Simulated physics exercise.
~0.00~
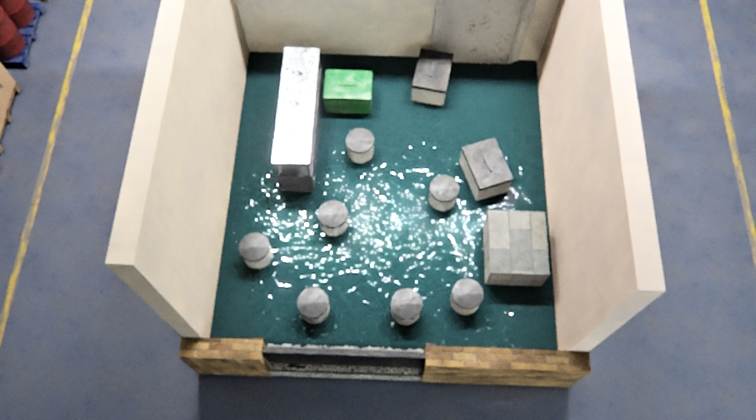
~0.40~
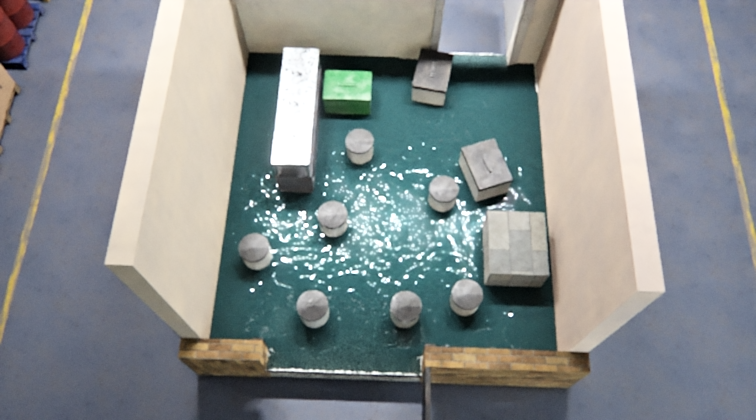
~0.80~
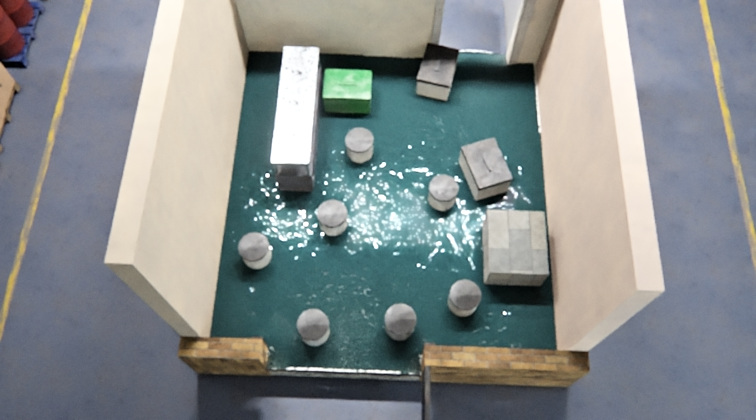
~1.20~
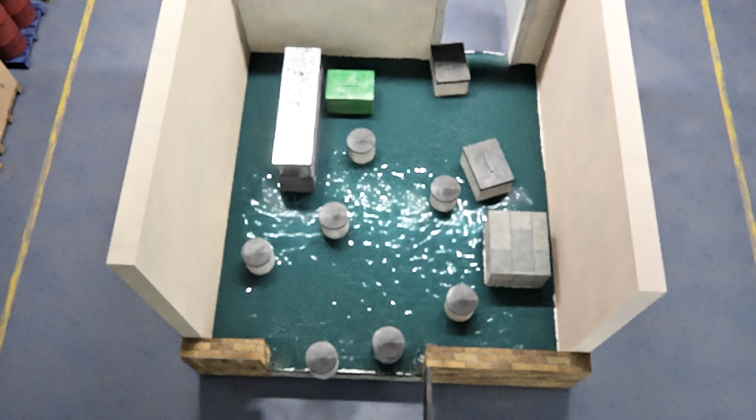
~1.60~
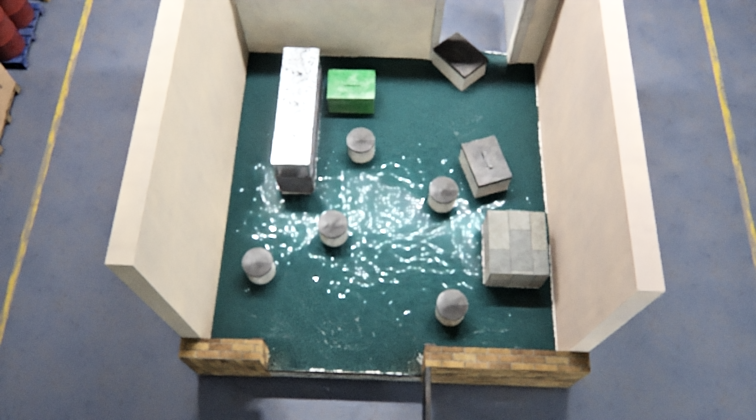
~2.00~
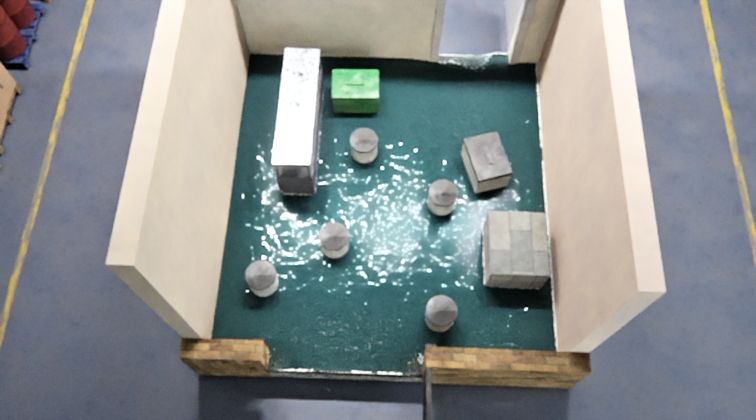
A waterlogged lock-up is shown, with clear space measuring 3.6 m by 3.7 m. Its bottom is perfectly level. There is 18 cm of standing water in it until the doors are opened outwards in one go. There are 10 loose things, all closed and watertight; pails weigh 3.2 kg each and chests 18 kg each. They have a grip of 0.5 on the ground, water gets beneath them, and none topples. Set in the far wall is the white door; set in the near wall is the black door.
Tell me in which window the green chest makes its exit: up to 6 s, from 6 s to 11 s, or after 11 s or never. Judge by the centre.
After 11 s or never.
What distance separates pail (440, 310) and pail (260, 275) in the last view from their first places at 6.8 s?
Washed out; gone out.
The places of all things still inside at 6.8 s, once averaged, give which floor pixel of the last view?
Roughly at (415, 181).
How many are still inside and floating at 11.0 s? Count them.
I get 2.
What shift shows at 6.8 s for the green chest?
Roughly 40 cm.
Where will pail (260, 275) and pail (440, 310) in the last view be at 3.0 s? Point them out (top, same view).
Near (264, 304) and (407, 337).
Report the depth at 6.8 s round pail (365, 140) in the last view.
I'd say some 9 cm.
After 3.0 s the green chest is near (365, 88), 0.2 m from its start, afloat; 3 of 10 are out; 7 afloat.
After 6.8 s the green chest is near (378, 104), 0.4 m from its start, afloat; 6 of 10 are out; 4 afloat.
After 11.0 s the green chest is near (382, 107), 0.5 m from its start, aground; 6 of 10 are out; 2 afloat.
After 15.0 s the green chest is near (382, 107), 0.5 m from its start, aground; 7 of 10 are out; 1 afloat.
